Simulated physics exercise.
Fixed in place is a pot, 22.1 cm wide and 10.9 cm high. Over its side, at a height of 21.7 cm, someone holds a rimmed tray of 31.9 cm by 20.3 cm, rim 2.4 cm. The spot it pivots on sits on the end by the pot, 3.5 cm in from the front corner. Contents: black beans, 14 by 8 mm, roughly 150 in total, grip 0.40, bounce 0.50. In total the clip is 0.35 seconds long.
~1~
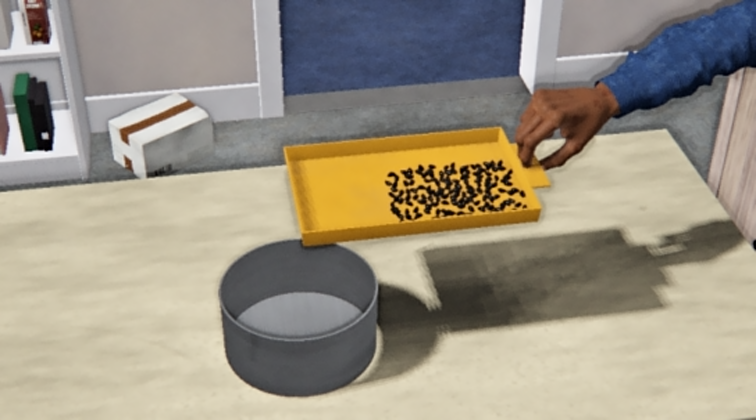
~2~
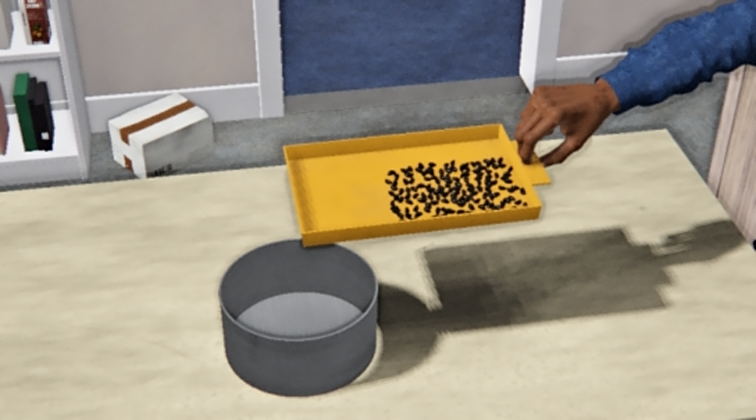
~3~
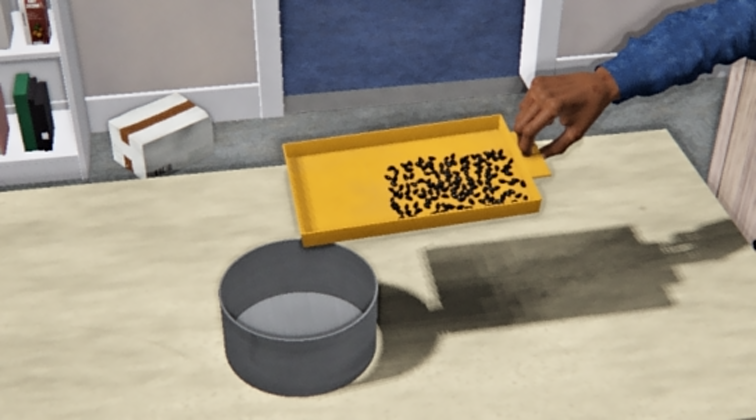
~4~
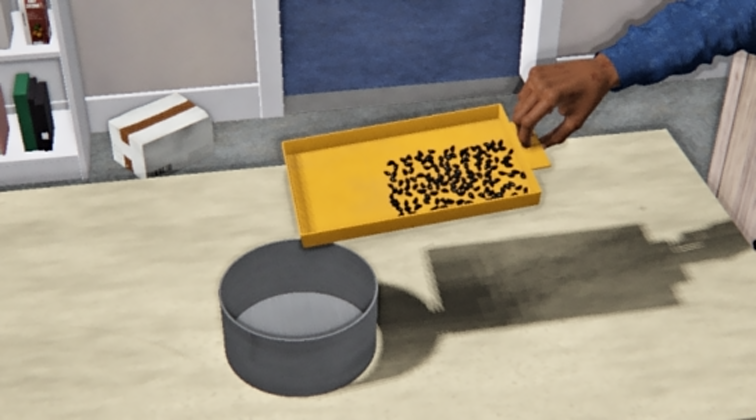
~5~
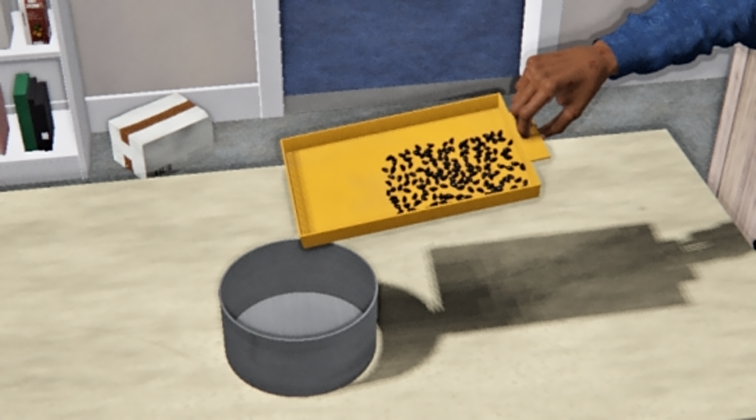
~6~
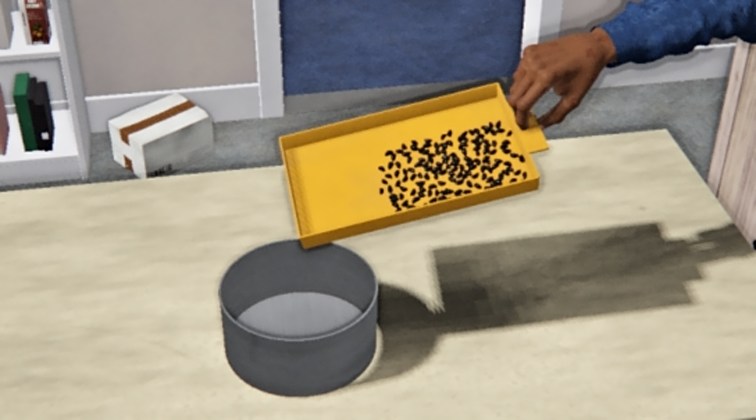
A shallow yellow tray scattered with black beans is held above a pale tabletop, seen from slightly above in a room with a blue door or panel behind. A dark grey round pot stands below the tray's left end, with a taped white box and a bookshelf at back left. A blue-sleeved hand slowly raises the tray's right end, the beans shifting slightly leftward, while the camera stays still.
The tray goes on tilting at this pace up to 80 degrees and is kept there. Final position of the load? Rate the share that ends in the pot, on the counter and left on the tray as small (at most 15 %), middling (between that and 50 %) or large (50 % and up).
Pot - large, counter - small, tray - middling.
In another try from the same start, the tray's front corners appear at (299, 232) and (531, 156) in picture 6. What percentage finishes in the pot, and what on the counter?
Per cent by place - pot 30, counter 5.
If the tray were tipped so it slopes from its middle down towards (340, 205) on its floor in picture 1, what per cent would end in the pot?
Some 45 per cent.
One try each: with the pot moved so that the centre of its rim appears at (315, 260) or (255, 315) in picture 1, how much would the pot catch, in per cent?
First try about 5 per cent, second try about 80 per cent.
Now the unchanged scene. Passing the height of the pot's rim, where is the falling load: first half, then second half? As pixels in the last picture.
Early: About (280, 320); late: About (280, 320).
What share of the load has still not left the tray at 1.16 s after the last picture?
Around 95 percent.
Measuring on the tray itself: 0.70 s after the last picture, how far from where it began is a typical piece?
Displacement on the tray: Roughly 15 cm.
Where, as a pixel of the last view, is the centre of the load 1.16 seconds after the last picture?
I reckon close to (311, 222).
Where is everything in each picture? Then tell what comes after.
In the first frame, tray tilt 0 degrees, front corners at (304, 231) and (539, 207); middle of the pieces at (457, 195); pot at (298, 286).
In the second frame, tray tilt 1 degrees, front corners at (304, 232) and (539, 205); middle of the pieces at (457, 193).
In the third frame, tray tilt 4 degrees, front corners at (303, 233) and (539, 198), lowest corner left front; middle of the pieces at (457, 188).
In the fourth frame, tray tilt 7 degrees, front corners at (302, 234) and (539, 191), lowest corner left front; middle of the pieces at (456, 182).
In the fifth frame, tray tilt 10 degrees, front corners at (302, 235) and (538, 183), lowest corner left front; middle of the pieces at (456, 175).
In the sixth frame, tray tilt 13 degrees, front corners at (301, 236) and (537, 176), lowest corner left front; middle of the pieces at (455, 169); pot at (298, 286).
Then, 0.70 s after the last picture, tilt 45 degrees; the tray holds 100 %, the pot 0 %.
Then, 1.16 s after the last picture, tilt 65 degrees; the tray holds 95 %, the pot 5 %.
Then, 1.70 s after the last picture, tilt 80 degrees; the tray holds 50 %, the pot 45 %.
In the end, pot 75 %, counter 0 %, tray 25 %.
